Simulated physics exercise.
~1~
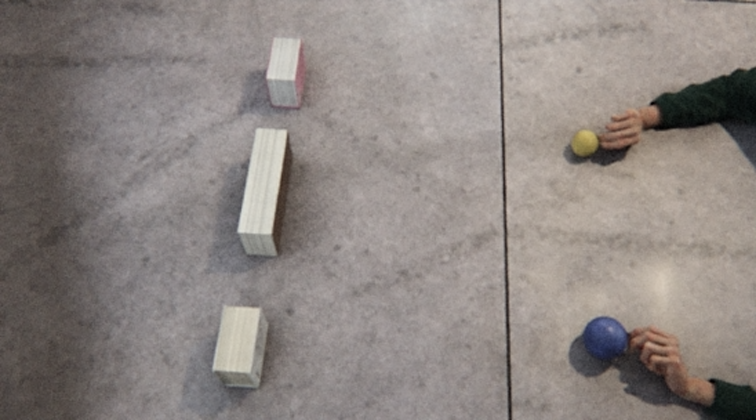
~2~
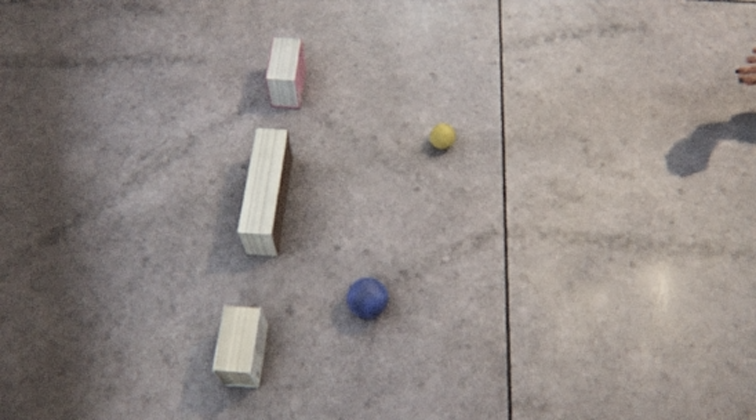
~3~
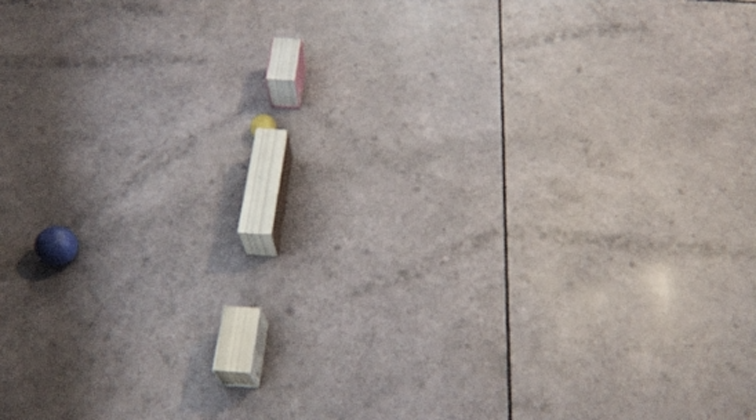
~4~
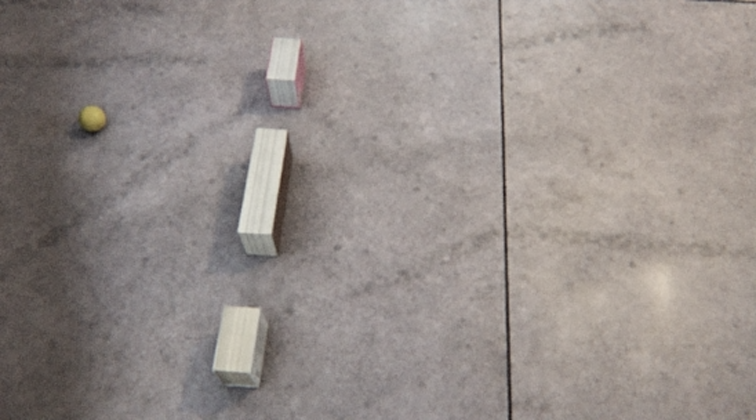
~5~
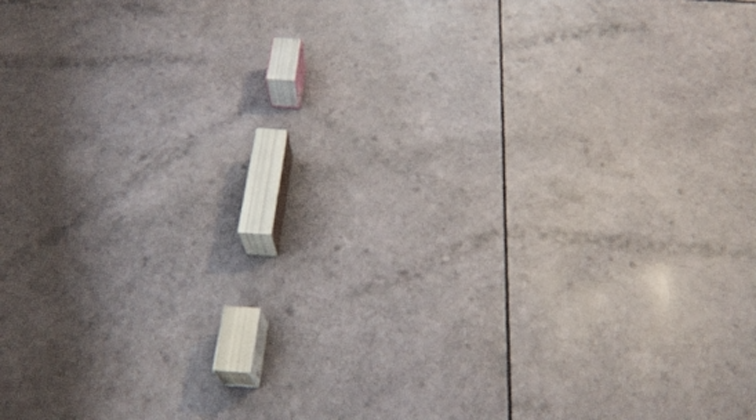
At first, two hands at the right hold a small yellow ball and a larger blue ball on a grey surface, facing a row of three pale blocks with two gaps. The hands let go and draw back as both balls roll left toward the row. The blue ball moves ahead, passing through the lower gap and on toward the left edge. Meanwhile, the yellow one slips into the upper gap. It comes out beyond the blocks after the blue ball has gone from view. Finally, both are out of sight, and the three blocks stand unmoved.
